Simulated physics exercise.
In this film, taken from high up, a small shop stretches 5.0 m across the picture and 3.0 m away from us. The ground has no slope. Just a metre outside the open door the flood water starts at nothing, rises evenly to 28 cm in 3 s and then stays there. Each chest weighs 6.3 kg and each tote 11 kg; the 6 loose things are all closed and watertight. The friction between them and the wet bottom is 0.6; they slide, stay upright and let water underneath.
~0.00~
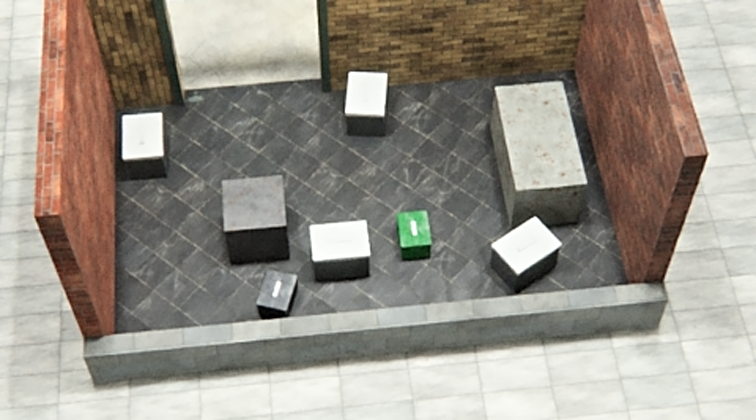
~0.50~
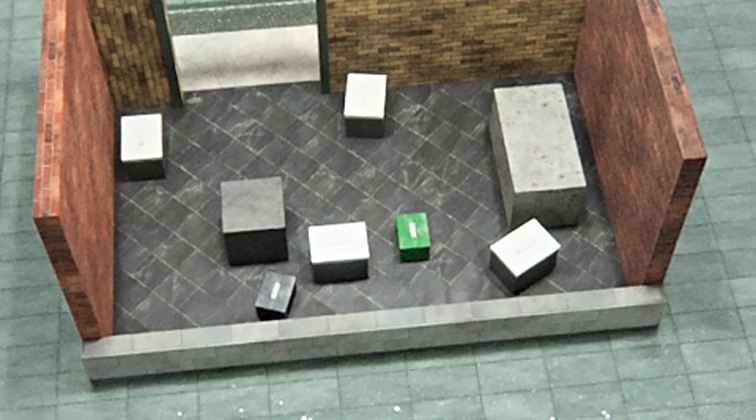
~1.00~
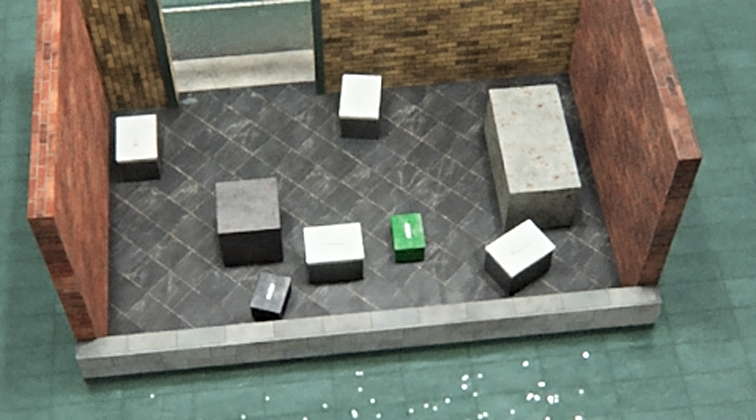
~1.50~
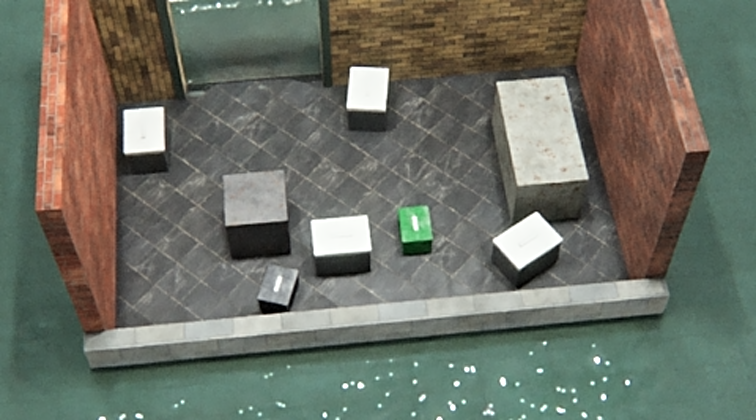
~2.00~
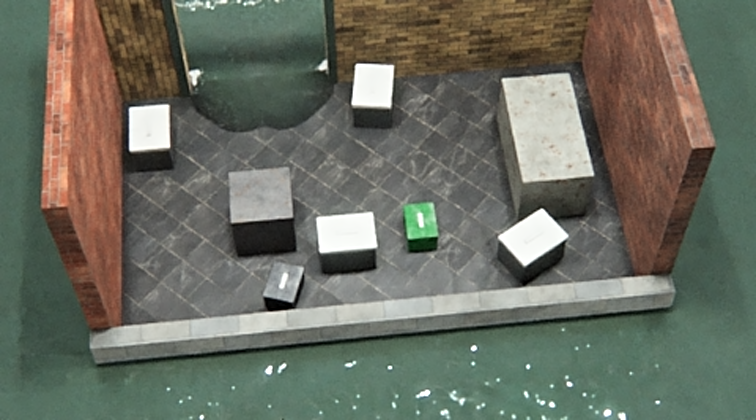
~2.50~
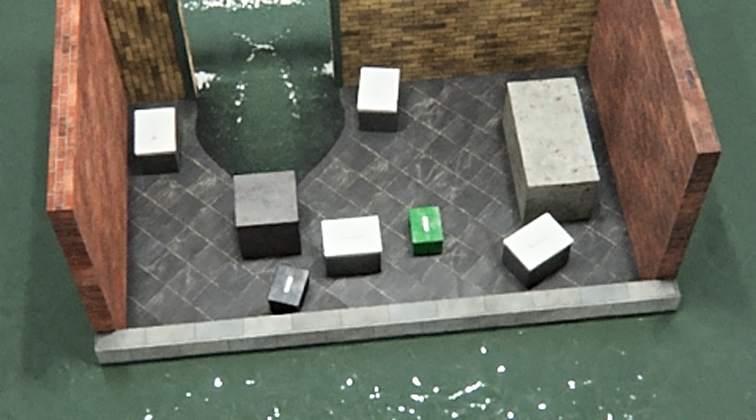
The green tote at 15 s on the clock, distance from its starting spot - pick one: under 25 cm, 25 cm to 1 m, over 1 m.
Over 1 m.
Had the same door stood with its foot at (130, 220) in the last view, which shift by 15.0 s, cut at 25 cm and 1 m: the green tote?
The green tote covers a long distance.
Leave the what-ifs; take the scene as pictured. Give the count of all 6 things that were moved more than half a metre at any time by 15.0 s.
Counting them up, I find 5.
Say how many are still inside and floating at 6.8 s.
Total: 5.
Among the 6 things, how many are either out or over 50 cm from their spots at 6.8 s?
I get 2.
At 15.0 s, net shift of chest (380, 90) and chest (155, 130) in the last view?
The first is 60 cm from its start, the second 30 cm.
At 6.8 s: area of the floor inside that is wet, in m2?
Around 13 m2 of it.
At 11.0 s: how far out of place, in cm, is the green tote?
Around 150 cm from the start by that time.
After 3.5 s the green tote is near (426, 224), 0.0 m from its start, aground; 0 afloat.
After 6.8 s the green tote is near (581, 235), 1.5 m from its start, afloat; 5 afloat.
After 11.0 s the green tote is near (579, 217), 1.5 m from its start, afloat; 6 afloat.
After 15.0 s the green tote is near (580, 213), 1.5 m from its start, afloat; 6 afloat.
